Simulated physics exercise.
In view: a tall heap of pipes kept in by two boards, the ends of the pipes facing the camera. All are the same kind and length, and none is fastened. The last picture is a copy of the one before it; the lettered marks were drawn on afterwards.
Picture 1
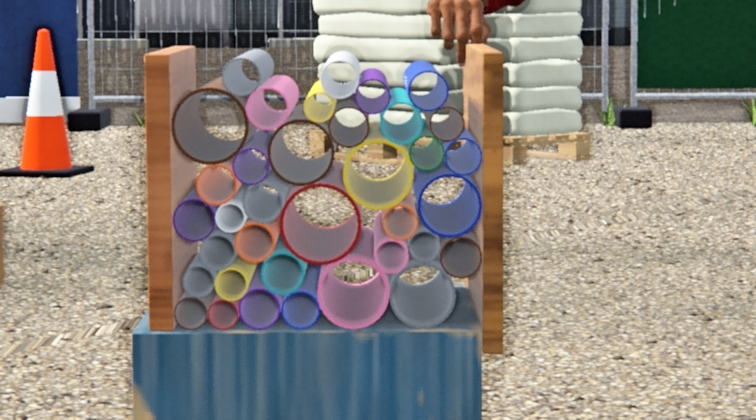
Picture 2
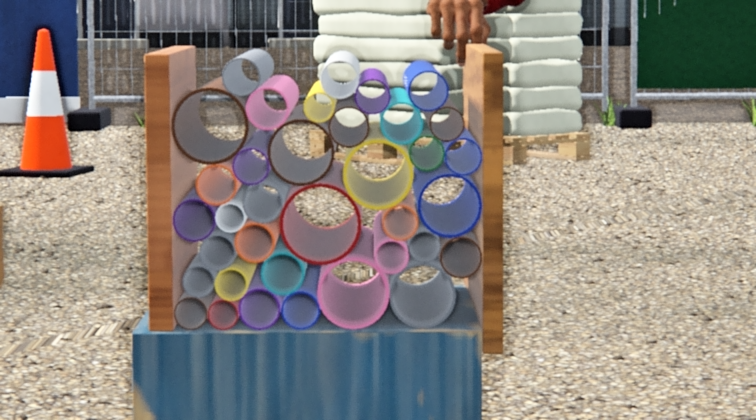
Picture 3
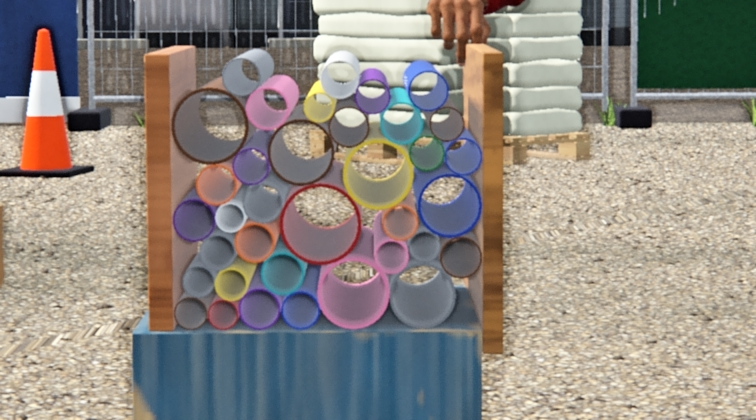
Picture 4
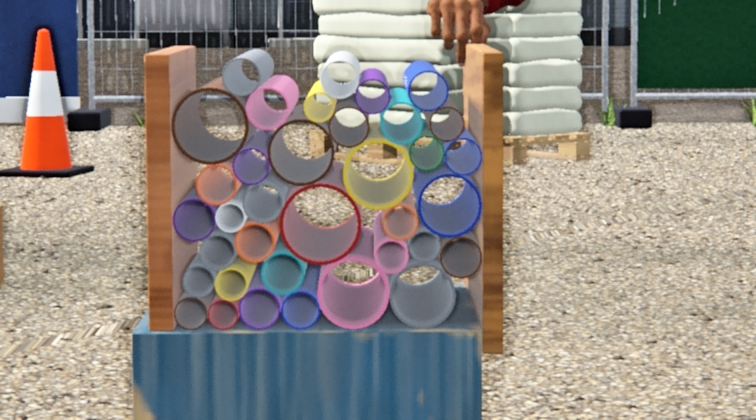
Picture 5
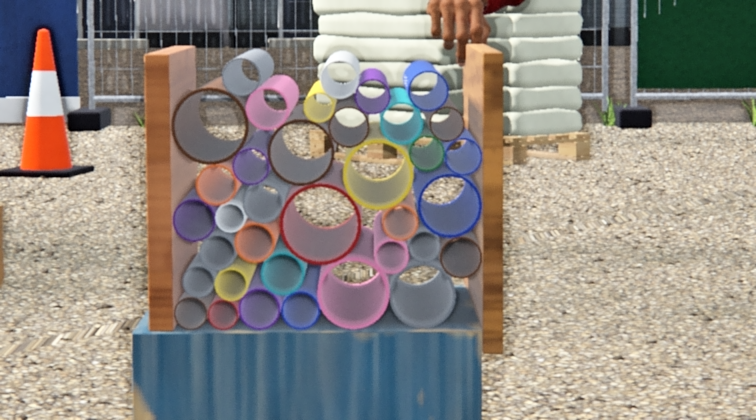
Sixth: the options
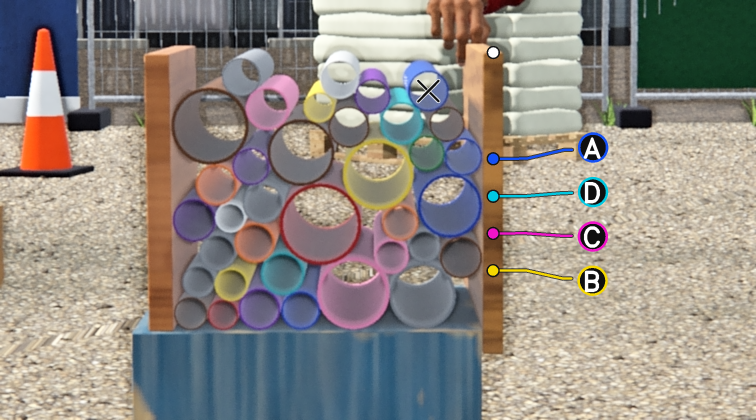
The footage shows a heap of colourful open-ended pipes stacked between two upright wooden boards on a blue base, while a hand hangs beside pale stacked bags behind them; nothing visibly moves, and the pipes stay in place throughout.
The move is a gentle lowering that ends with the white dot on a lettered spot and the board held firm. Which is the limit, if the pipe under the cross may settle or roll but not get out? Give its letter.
The answer is mark A.
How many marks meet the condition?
One of the four.
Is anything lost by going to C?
Yes, at C.
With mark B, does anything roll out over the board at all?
Yes, at B.
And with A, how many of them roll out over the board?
At A the number is none.
On the marked copy, A at (493, 159); B at (493, 271); C at (493, 233); D at (493, 196); the cross at (428, 91); the white dot at (493, 53).
Following A. Soon after the start, top of the board (482, 107).
Later, top of the board (482, 158).
In the end, top of the board (482, 158), none out over the board, the crossed one still inside.
As for the rest, B lets the crossed one out; C lets the crossed one out; D lets the crossed one out.
